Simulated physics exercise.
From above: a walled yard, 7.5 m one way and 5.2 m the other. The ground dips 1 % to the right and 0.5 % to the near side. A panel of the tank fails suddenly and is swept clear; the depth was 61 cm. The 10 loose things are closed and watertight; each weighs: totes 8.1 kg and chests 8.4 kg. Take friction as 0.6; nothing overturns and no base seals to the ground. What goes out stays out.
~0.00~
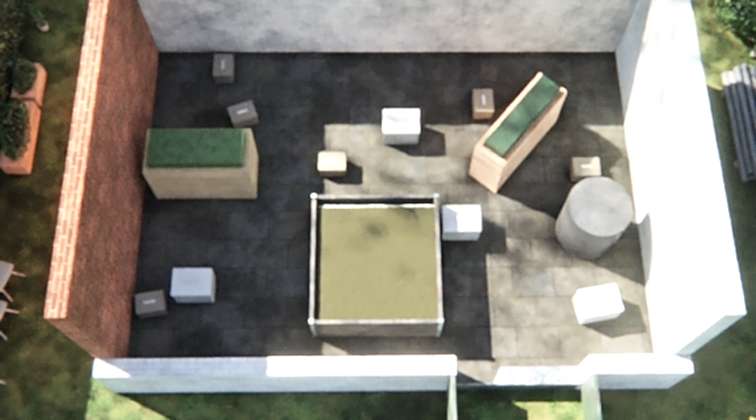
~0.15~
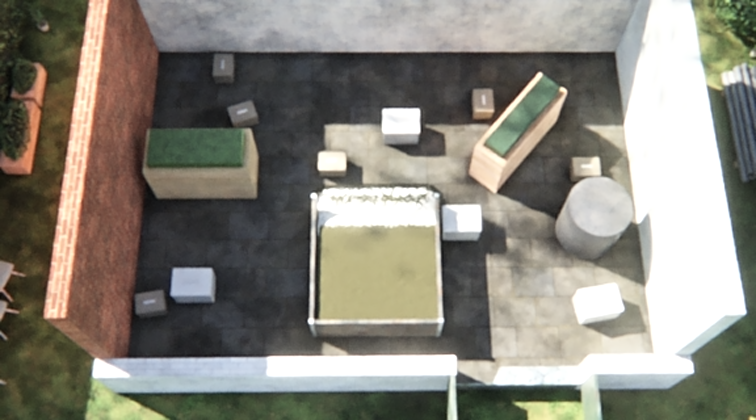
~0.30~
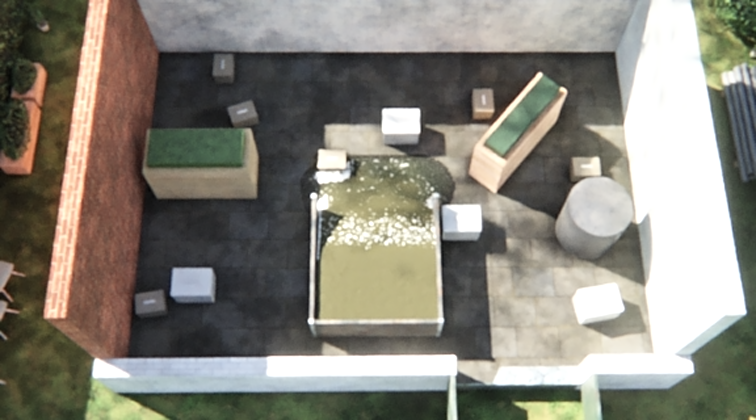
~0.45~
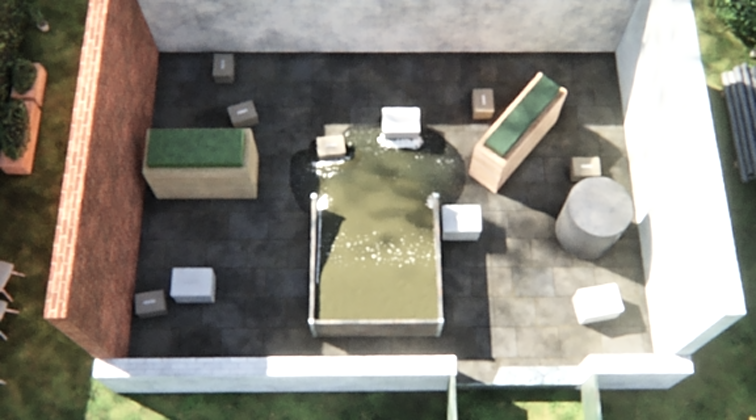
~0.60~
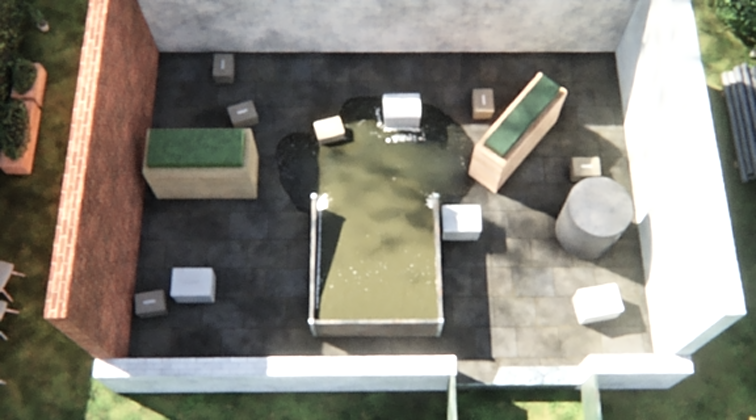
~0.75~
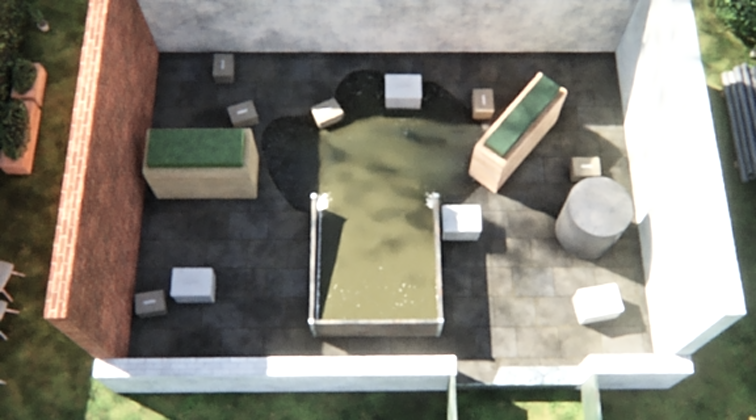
A square tank of murky olive water stands in the middle of a dark paved yard, seen from above by a still camera, with a brick wall at left and pale walls elsewhere. Green-topped blocks, a grey cylinder and scattered white, tan and brown boxes surround it. The tank's far side disappears, foaming water spreads across the paving, and a small tan box and a white box shift slightly away.
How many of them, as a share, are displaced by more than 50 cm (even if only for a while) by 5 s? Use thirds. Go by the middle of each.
It is from one to two thirds.
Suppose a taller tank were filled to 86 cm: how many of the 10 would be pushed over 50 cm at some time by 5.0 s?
Then 9.
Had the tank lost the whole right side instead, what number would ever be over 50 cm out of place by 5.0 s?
Then 3.
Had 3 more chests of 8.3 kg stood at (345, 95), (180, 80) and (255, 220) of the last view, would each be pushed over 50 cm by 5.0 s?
In turn: Past it, over, short of it.
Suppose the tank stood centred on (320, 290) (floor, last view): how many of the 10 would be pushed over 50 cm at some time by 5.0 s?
In that case 5 of them.
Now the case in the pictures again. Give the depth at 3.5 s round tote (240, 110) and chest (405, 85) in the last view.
Roughly 8 and 13 cm.
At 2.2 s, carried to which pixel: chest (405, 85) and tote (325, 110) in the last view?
Near (440, 40) and (238, 52).
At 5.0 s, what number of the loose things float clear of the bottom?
I count 4.
After 1.1 s 2 of 10 are over 50 cm from their spots; 0 afloat.
After 2.2 s 3 of 10 are over 50 cm from their spots; 3 afloat.
After 3.5 s 5 of 10 are over 50 cm from their spots; 5 afloat.
After 5.0 s 6 of 10 are over 50 cm from their spots, and 6 have been at some point; 4 afloat.
